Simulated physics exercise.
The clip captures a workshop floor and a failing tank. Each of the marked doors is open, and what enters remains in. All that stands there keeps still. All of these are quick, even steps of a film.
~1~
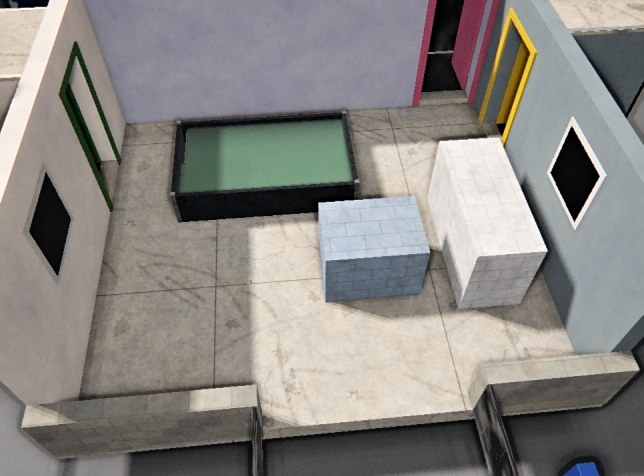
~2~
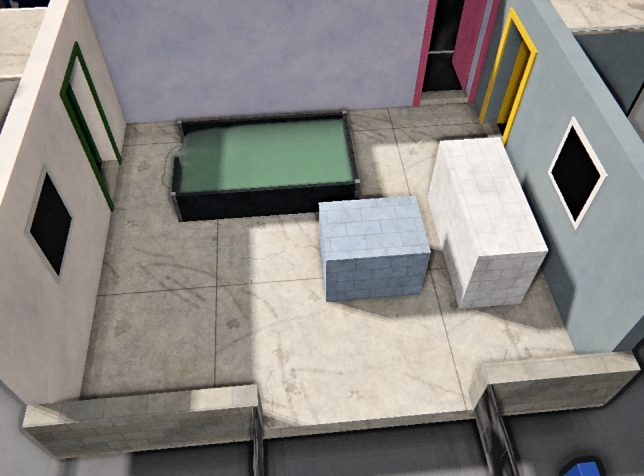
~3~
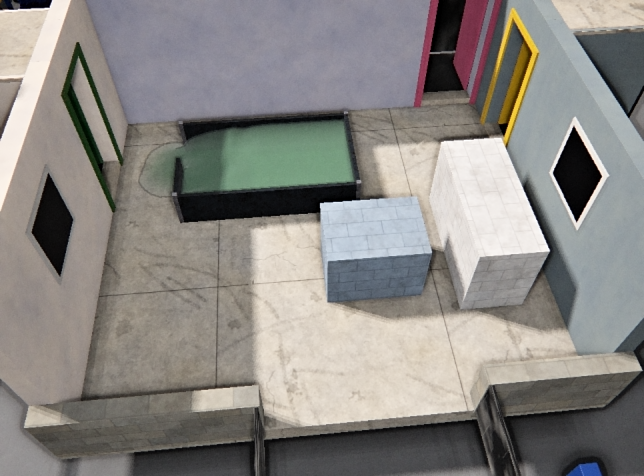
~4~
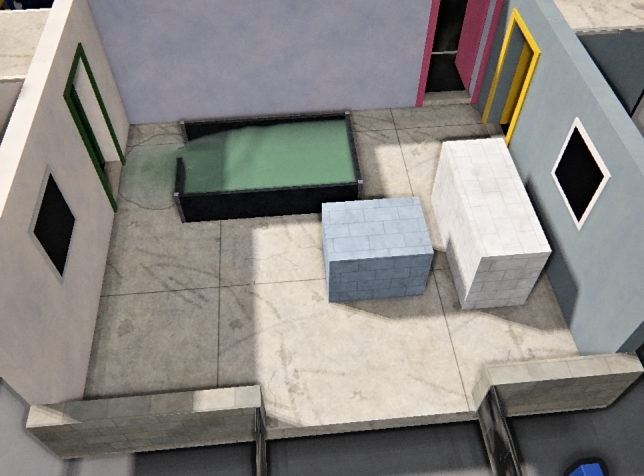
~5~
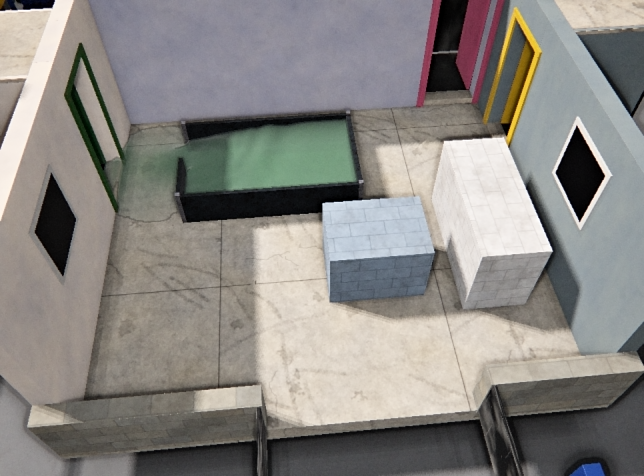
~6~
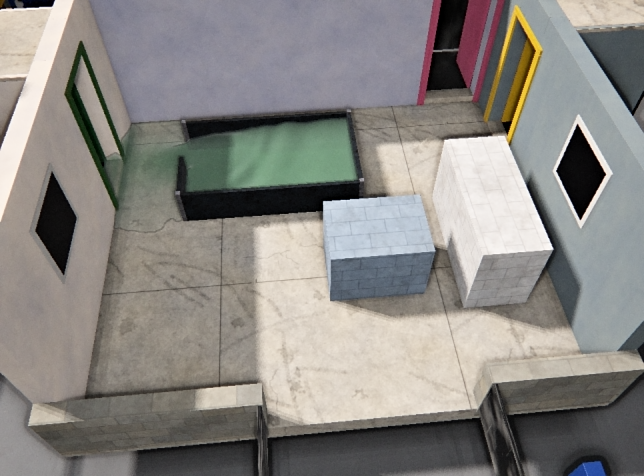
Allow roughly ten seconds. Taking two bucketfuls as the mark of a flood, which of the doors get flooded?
The yellow door gets flooded, the pink door stays below the mark, the green door gets flooded.
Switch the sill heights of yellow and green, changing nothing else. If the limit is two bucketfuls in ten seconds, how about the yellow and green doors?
Yellow: Not enough; green: Too much.
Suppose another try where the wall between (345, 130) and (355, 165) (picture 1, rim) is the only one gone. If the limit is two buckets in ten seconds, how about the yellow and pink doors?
In brief, the yellow exceeds the mark and the pink exceeds the mark.
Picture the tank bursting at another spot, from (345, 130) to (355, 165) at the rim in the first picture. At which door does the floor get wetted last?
I'd say the green door.
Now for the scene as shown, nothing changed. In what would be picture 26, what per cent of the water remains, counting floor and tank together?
About 90 %.
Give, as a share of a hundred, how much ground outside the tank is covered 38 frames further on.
Roughly 65 percent, I reckon.
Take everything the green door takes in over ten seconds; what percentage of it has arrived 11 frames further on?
Estimated share: About 40 %.
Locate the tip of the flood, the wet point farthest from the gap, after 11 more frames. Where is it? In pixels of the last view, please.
Roughly (91, 368).
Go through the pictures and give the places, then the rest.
In the first frame, still water in the open tank at (264, 155).
In the second frame, water pours out at (185, 160) and has run to a hidden place.
In the third frame, water pours out at (187, 161) and has run to (146, 181).
In the fourth frame, the front is at (120, 186), out from the gap at (188, 161).
In the fifth frame, the front is at (117, 208), out from the gap at (189, 161).
In the sixth frame, the front is at (132, 124), out from the gap at (190, 159).
A moment on, water covers 10 % of the floor; the yellow door not reached, the pink door not reached, the green door over two buckets in.
Next, water covers 20 % of the floor; the yellow door not reached, the pink door not reached, the green door far over two buckets in.
Then, water covers 40 % of the floor; the yellow door not reached, the pink door not reached, the green door far over two buckets in.
Later, water covers 65 % of the floor; the yellow door under two buckets in, the pink door under two buckets in, the green door far over two buckets in.
In the end, water covers 90 % of the floor; the yellow door over two buckets in, the pink door under two buckets in, the green door far over two buckets in.
